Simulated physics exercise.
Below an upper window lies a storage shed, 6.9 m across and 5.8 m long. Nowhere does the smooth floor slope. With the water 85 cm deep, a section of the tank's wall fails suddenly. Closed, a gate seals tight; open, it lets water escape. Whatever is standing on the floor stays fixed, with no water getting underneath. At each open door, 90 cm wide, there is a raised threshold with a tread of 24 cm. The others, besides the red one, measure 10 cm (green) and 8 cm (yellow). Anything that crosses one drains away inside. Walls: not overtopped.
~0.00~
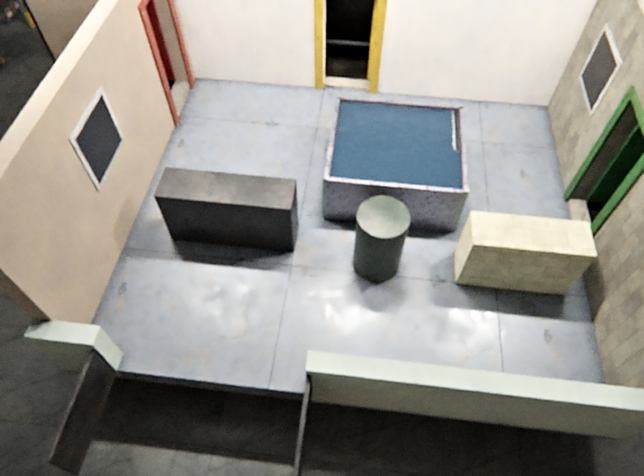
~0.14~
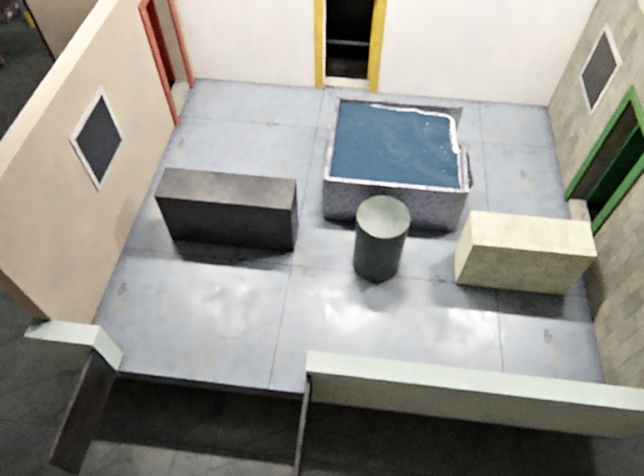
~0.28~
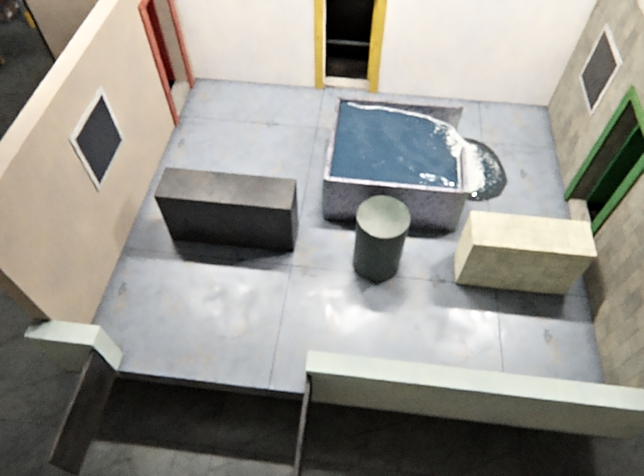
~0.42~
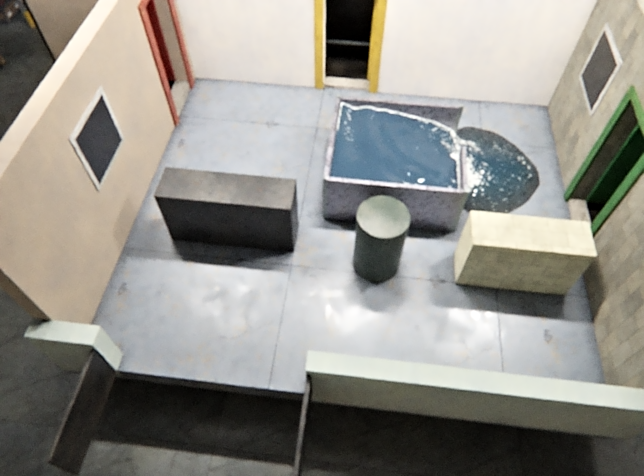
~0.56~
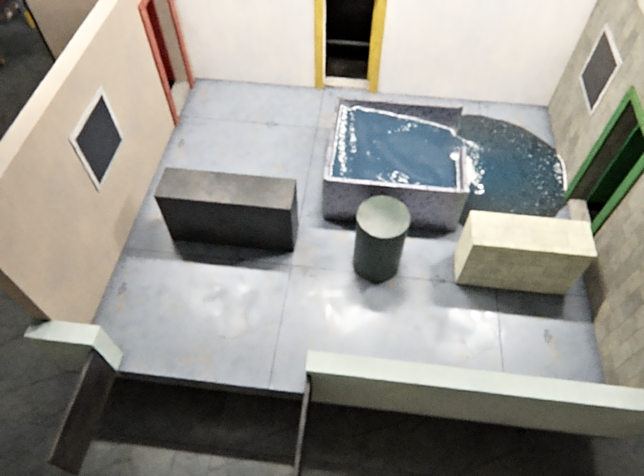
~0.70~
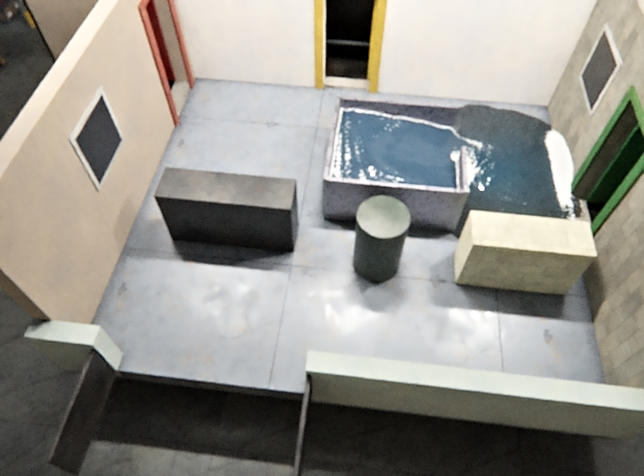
Water bursts from the right side of a raised, blue-filled tank near the back wall of a roofless, grey-floored room, seen from high above by a still camera. A dark block stands left, a grey-green cylinder in front of the tank, and a cream block right, with red, yellow and green doorways around. The water foams, spreads rightward in a rounded dark sheet, and reaches the green doorway.
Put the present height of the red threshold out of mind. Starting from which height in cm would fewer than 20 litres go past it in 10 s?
From roughly 13.5 cm upwards.
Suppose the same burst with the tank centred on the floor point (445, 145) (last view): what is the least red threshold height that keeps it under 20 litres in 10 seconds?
It must be around 16 cm tall.
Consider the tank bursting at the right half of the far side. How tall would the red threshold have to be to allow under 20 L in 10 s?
Then it needs around 16 cm.
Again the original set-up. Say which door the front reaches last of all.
The last one is the red door.
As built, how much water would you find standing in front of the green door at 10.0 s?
About 8.5 cm.
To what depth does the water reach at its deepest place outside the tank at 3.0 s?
Max depth: About 31 cm.
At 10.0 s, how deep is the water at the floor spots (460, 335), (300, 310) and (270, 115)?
Approx. 3 / 5 / 8 cm.
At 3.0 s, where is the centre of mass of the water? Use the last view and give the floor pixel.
I'd put it close to (449, 175).
After 1.4 s water covers 20 % of the floor, deepest (64 cm) near (547, 113); it has not reached the red door.
After 3.0 s water covers 40 % of the floor, deepest (31 cm) near (548, 119); it has not reached the red door.
After 10.0 s water covers 100 % of the floor, deepest (14 cm) near (82, 347); 9 cm at the red door, 0 litres in over its 21 cm threshold.
At the red door as built, the water arrived by 4.0 s and peaked near 20 cm at 4.4 s.
With a threshold of 12.5 cm, 30 litres would have come in within the 10 s; with 16.5 cm, 6 litres. So under 20 litres takes about 13.5 cm.
